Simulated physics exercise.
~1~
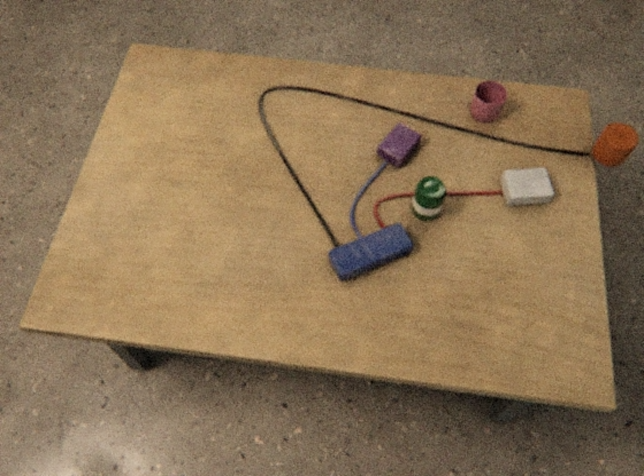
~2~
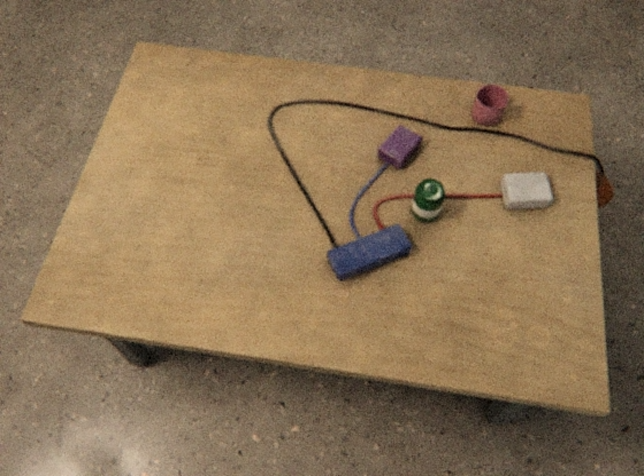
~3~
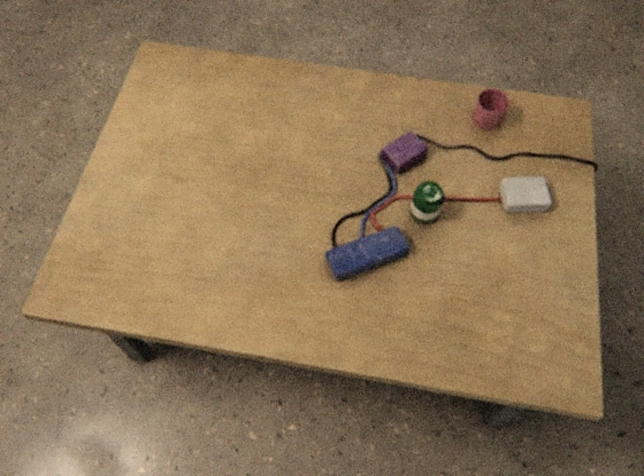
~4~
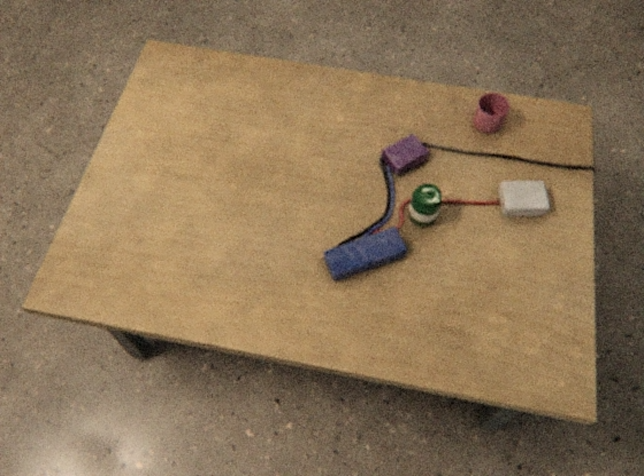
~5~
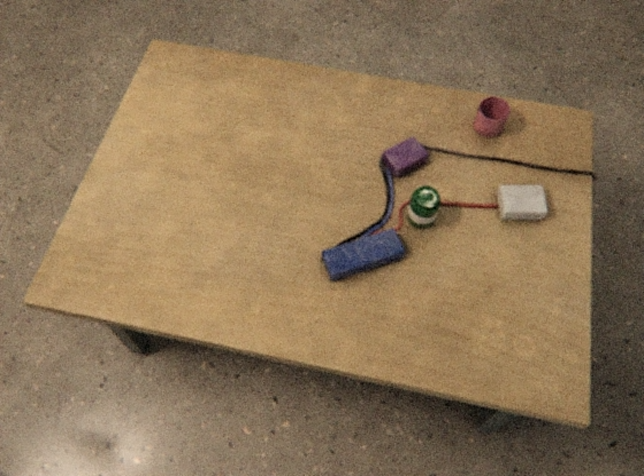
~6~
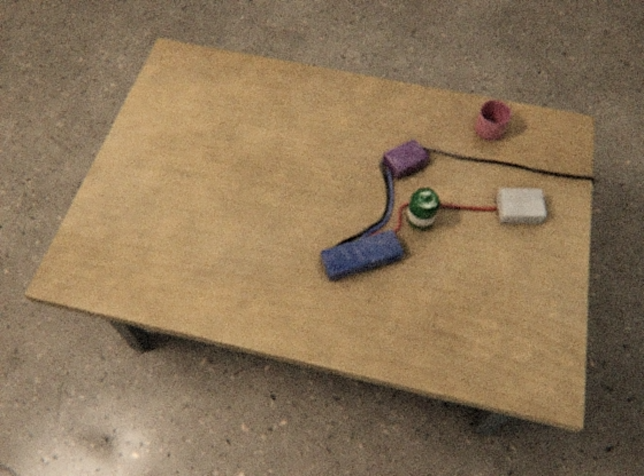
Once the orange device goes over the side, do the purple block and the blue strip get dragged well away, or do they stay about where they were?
They stay about where they were. The purple block keeps its place and the blue strip hardly stirs, even after the black cable swings across the table.
